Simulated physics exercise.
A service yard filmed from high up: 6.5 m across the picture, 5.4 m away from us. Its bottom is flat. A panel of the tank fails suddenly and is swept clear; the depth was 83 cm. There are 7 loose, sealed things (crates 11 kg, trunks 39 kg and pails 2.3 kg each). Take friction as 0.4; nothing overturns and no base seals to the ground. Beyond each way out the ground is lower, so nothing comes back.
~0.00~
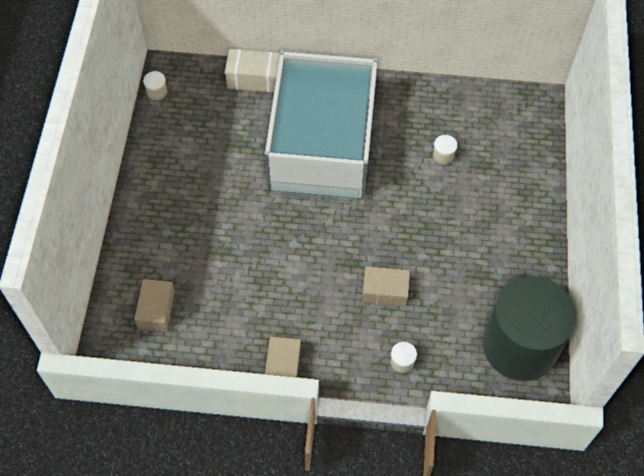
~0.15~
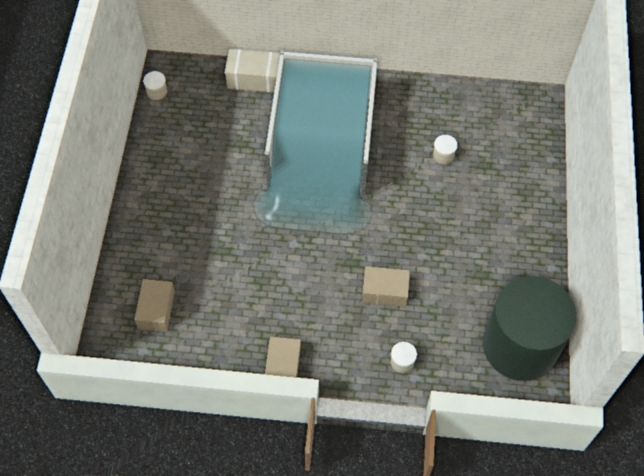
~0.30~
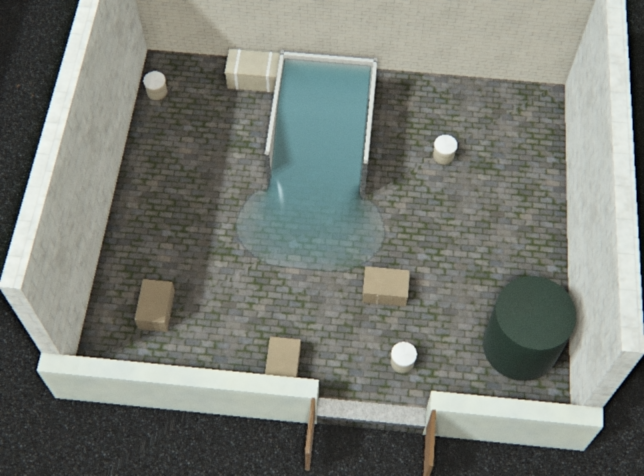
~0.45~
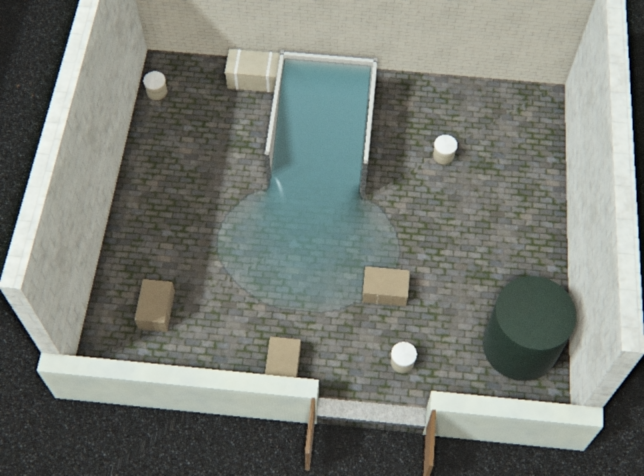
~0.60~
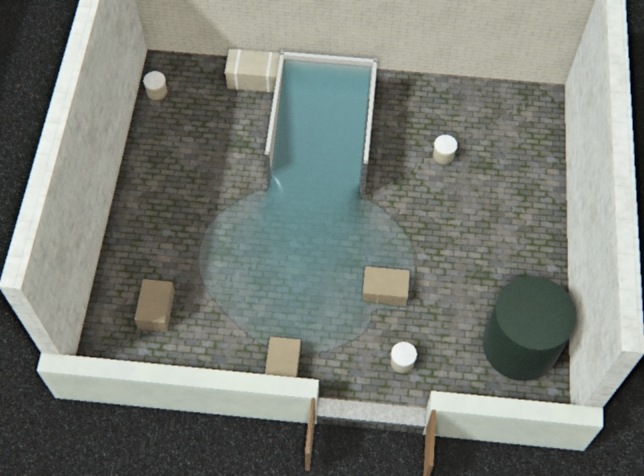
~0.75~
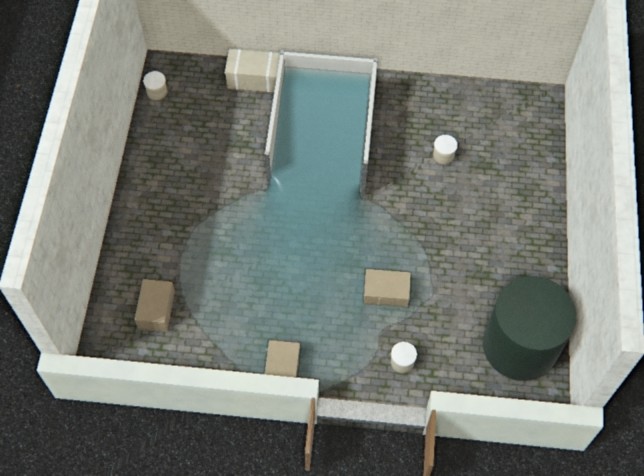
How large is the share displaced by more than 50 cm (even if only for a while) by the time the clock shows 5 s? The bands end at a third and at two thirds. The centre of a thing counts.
Share: At least two thirds.
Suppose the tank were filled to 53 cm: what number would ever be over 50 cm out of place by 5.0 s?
In that case 4 of them.
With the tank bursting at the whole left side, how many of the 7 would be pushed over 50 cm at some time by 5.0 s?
In that case 5 of them.
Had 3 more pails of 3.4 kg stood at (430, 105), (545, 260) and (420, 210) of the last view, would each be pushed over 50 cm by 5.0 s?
In that order: Short of it, over, short of it.
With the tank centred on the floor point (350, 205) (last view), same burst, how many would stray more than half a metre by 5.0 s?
In that case 5 of them.
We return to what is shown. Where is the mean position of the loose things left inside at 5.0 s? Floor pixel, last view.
At about (322, 188).
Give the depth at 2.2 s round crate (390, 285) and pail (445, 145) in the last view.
About 9 and 0 cm.
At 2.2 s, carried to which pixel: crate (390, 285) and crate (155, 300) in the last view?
Around (453, 375) and (93, 317).
After 1.1 s 1 of 7 are over 50 cm from their spots; 1 afloat.
After 2.2 s 3 of 7 are over 50 cm from their spots; 3 afloat.
After 3.5 s 3 of 7 are over 50 cm from their spots; 3 afloat.
After 5.0 s 5 of 7 are over 50 cm from their spots, and 5 have been at some point; 4 afloat.
